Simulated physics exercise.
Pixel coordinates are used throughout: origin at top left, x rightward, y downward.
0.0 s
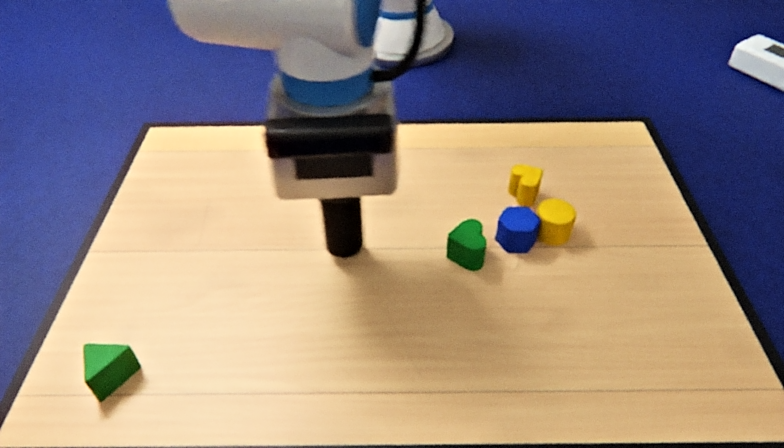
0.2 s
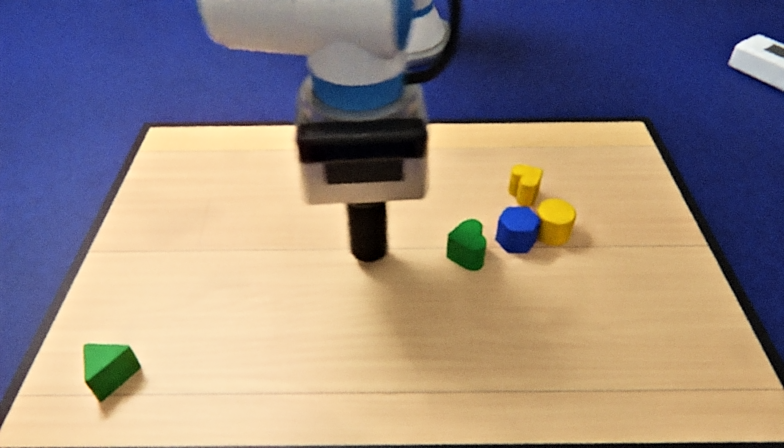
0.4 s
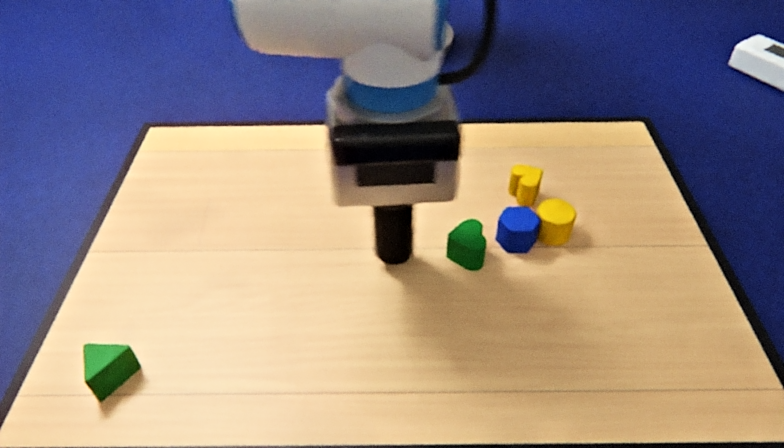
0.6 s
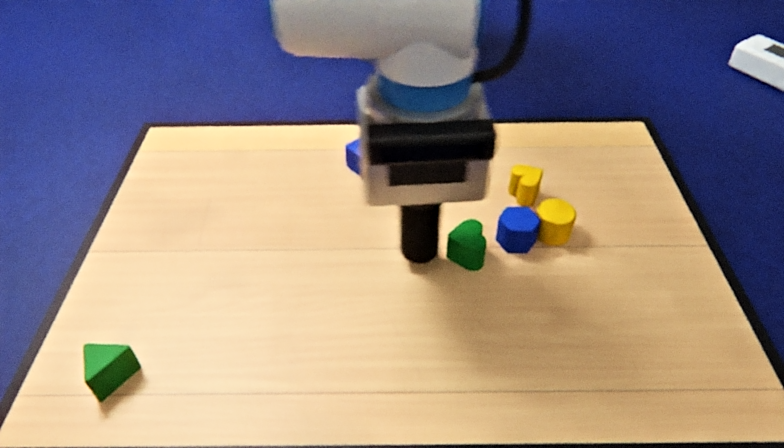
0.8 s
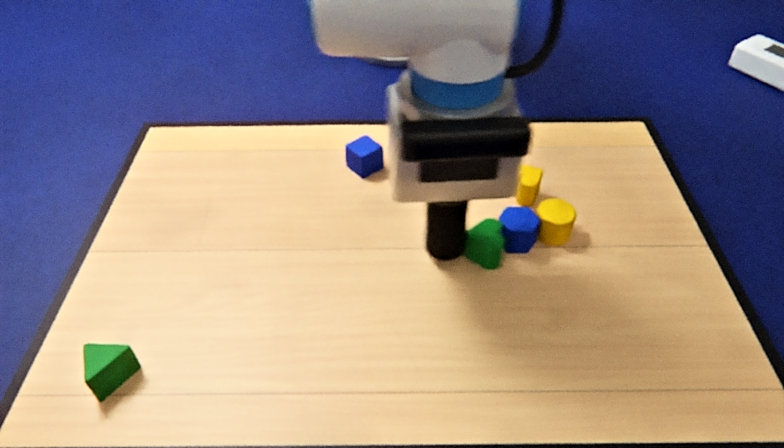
At first, a robot arm holds a black stick over a wooden board, left of a green heart-shaped block grouped near blue and yellow blocks, with a green triangular block at lower left. The arm moves steadily right, revealing a blue cube behind it, then pushes the green heart rightward against the blue six-sided block.
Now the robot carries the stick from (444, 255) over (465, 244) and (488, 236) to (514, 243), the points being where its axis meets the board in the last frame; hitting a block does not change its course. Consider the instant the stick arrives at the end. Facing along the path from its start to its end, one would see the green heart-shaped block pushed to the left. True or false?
That is false.
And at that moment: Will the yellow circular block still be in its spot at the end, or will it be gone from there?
Here's my answer: The yellow circular block gets displaced.
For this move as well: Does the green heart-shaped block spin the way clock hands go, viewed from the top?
I believe so.
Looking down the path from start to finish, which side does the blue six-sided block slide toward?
Moves right.
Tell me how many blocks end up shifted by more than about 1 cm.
When the path ends, I think you'll find three or more blocks out of place by more than 1 cm.
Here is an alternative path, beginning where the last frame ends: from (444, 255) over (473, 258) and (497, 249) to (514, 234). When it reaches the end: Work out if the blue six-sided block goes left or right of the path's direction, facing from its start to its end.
That block drifts left.
What follows on the original path. Halfway along, stick at (478, 230); green heart-shaped block at (520, 223), turned 25° clockwise; blue six-sided block at (556, 214); yellow circular block at (588, 204).
At the end, stick at (515, 235); green heart-shaped block at (552, 236), turned 70° clockwise; blue six-sided block at (586, 223), turned 45° anticlockwise; yellow heart-shaped block unmoved; yellow circular block at (601, 201).
